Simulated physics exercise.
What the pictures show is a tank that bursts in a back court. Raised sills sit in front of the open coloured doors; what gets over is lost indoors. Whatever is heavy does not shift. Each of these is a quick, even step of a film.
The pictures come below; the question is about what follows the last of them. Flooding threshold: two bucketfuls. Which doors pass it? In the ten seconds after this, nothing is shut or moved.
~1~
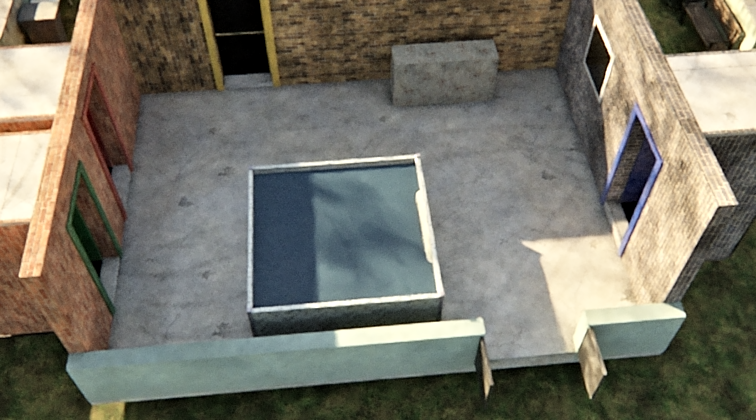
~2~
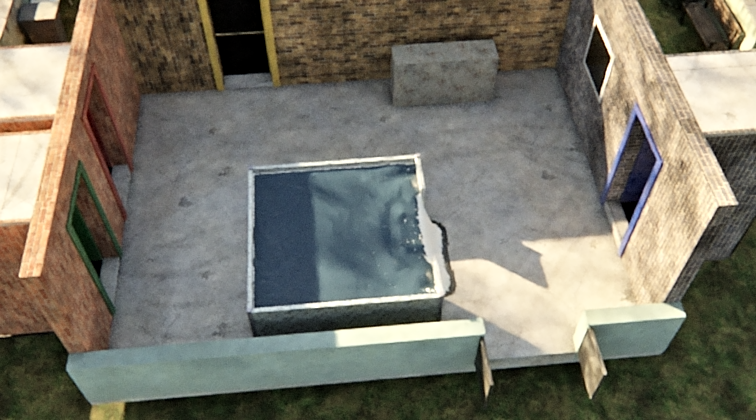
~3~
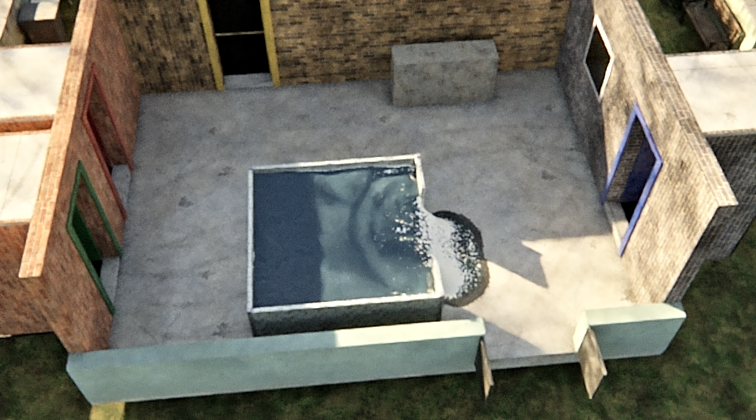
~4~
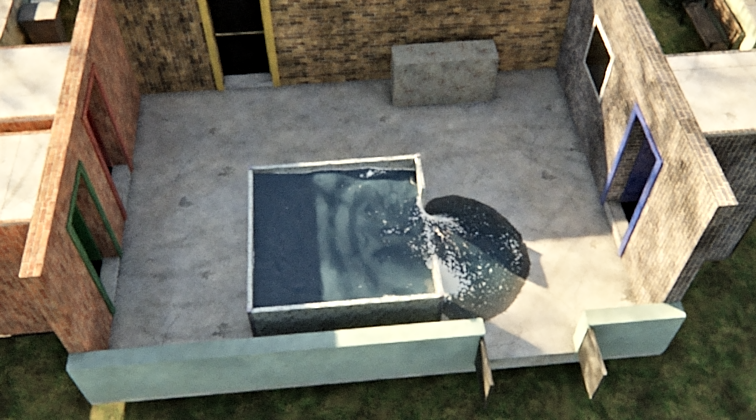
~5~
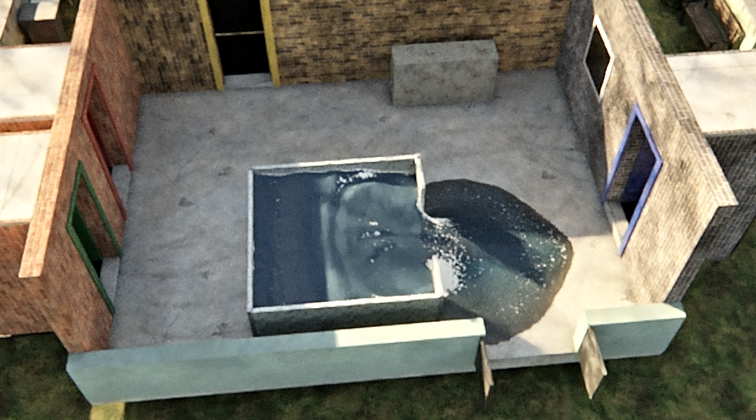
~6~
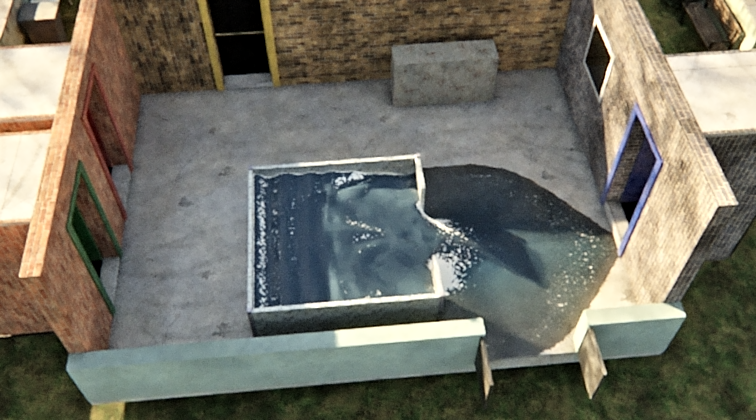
In the end the green door sees no more than two buckets come in, the blue door sees more than two buckets come in, the yellow door sees no more than two buckets come in, the red door sees no more than two buckets come in.
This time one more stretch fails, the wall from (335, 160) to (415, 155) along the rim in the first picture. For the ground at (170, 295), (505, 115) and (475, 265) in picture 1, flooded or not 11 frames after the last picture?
Point by point: Untouched, swamped and untouched.
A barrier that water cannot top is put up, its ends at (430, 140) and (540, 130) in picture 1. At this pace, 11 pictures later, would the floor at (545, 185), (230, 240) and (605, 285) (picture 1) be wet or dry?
Taking the points in the order given, they are inundated, high and dry and inundated.
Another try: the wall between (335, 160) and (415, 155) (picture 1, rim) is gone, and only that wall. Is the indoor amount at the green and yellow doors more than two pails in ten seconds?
Verdict - green door breaks the limit, yellow door breaks the limit.
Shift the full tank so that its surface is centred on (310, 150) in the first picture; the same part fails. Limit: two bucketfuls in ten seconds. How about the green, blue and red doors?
Result: Green door tops the limit, blue door tops the limit, red door stays inside the limit.
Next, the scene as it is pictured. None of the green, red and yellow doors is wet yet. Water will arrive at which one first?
That would be the yellow-painted one.
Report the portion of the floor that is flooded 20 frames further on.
Roughly 35 per cent.
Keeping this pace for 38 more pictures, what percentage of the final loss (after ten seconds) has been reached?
It works out at roughly 75 per cent.
A moment on, water covers 30 % of the floor; the green door not reached, the blue door far over two buckets in, the yellow door not reached, the red door not reached.
Next, water covers 35 % of the floor; the green door not reached, the blue door far over two buckets in, the yellow door not reached, the red door not reached.
Then, water covers 35 % of the floor; the green door not reached, the blue door far over two buckets in, the yellow door not reached, the red door not reached.
Later, water covers 70 % of the floor; the green door not reached, the blue door far over two buckets in, the yellow door wet at the sill, nothing in, the red door not reached.
In the end, water covers 95 % of the floor; the green door wet at the sill, nothing in, the blue door far over two buckets in, the yellow door wet at the sill, nothing in, the red door wet at the sill, nothing in.
